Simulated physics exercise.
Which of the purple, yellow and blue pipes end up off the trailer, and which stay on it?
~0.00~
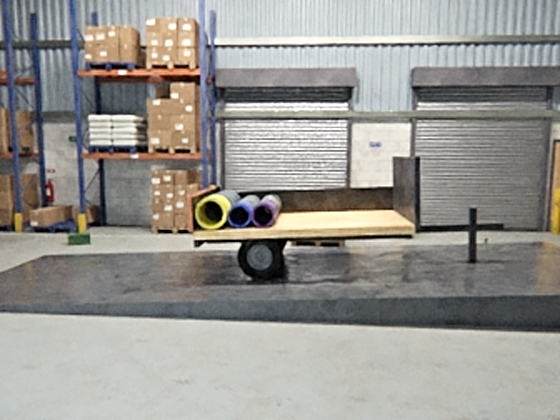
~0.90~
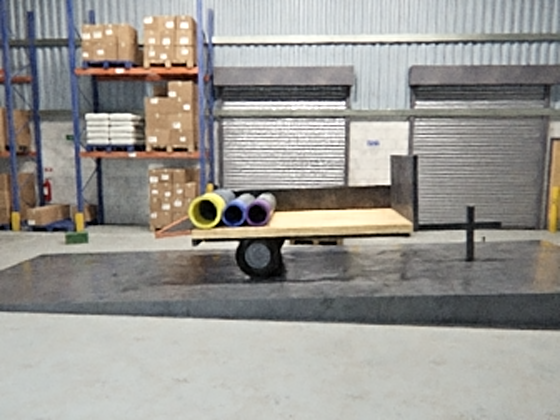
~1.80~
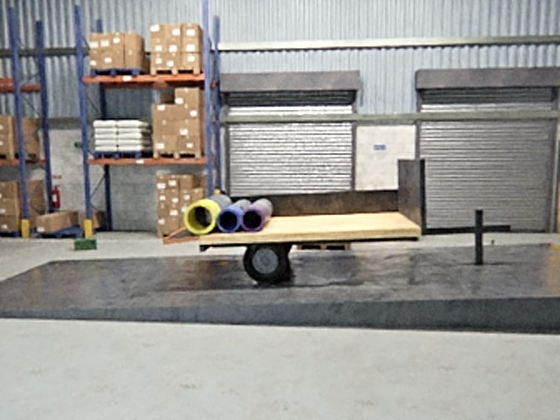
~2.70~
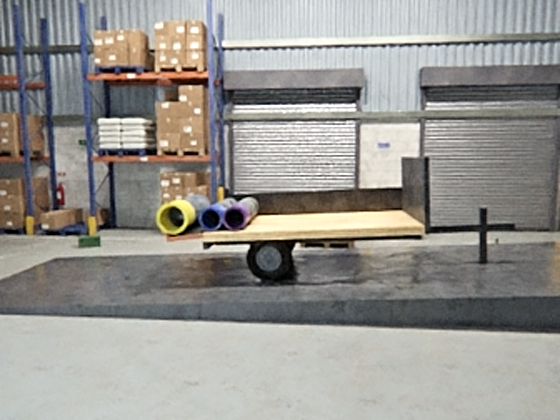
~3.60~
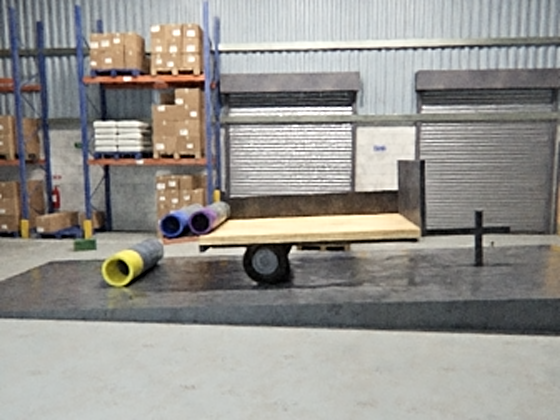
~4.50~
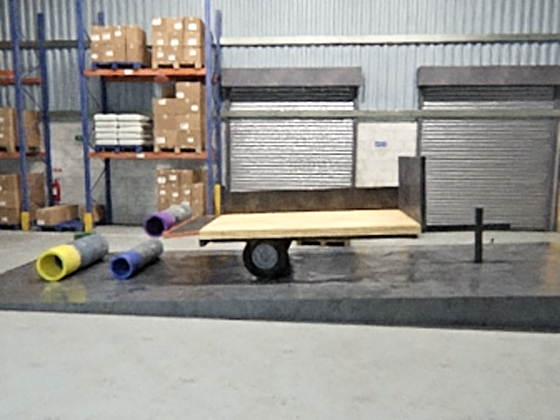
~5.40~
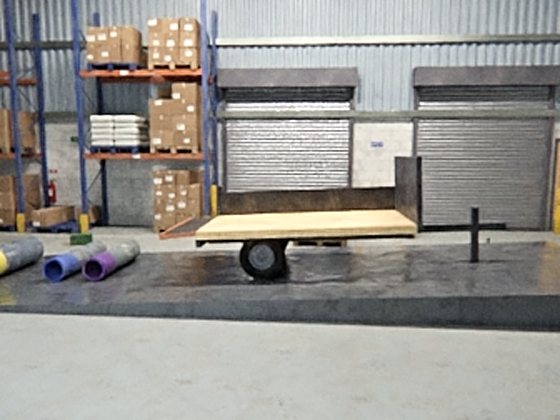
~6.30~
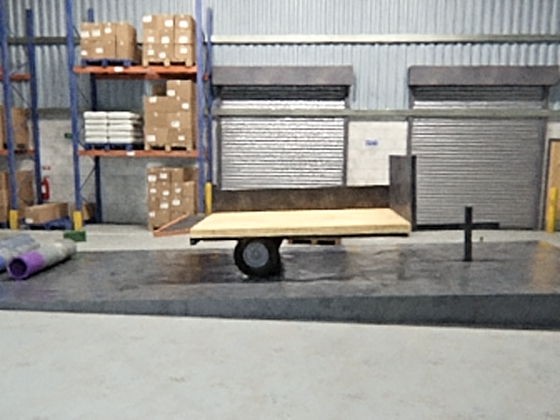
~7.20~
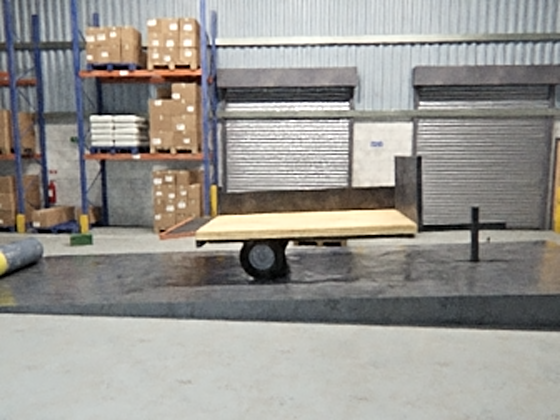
All three pipes, purple, yellow and blue, roll off over the lowered tailgate, so none of them stays on the trailer.
